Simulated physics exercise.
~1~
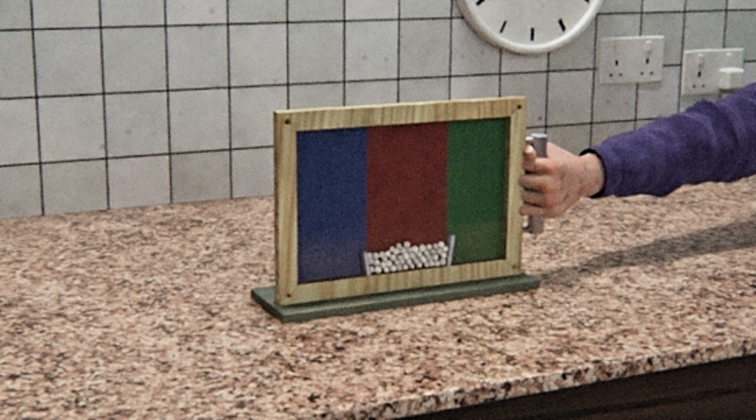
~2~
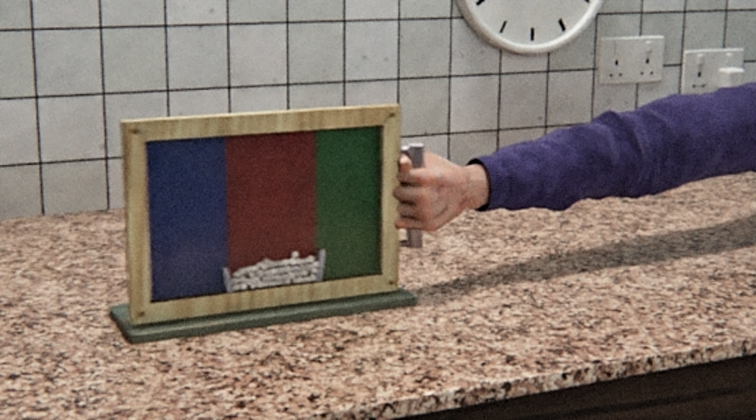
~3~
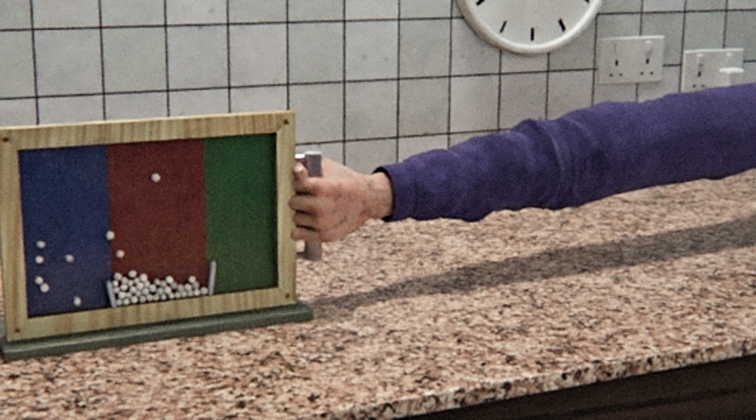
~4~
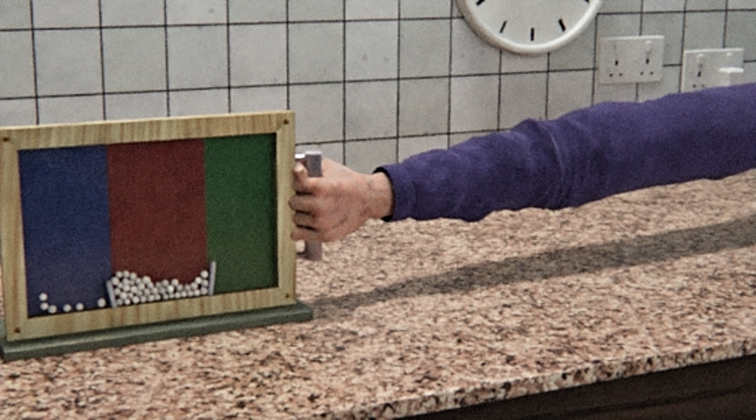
The footage shows a hand sliding an upright framed case, its panel striped blue, red and green, leftward along a speckled counter and stopping. Small white beads scatter from the red section's low tray, and a few settle in the blue strip while most remain in the red.
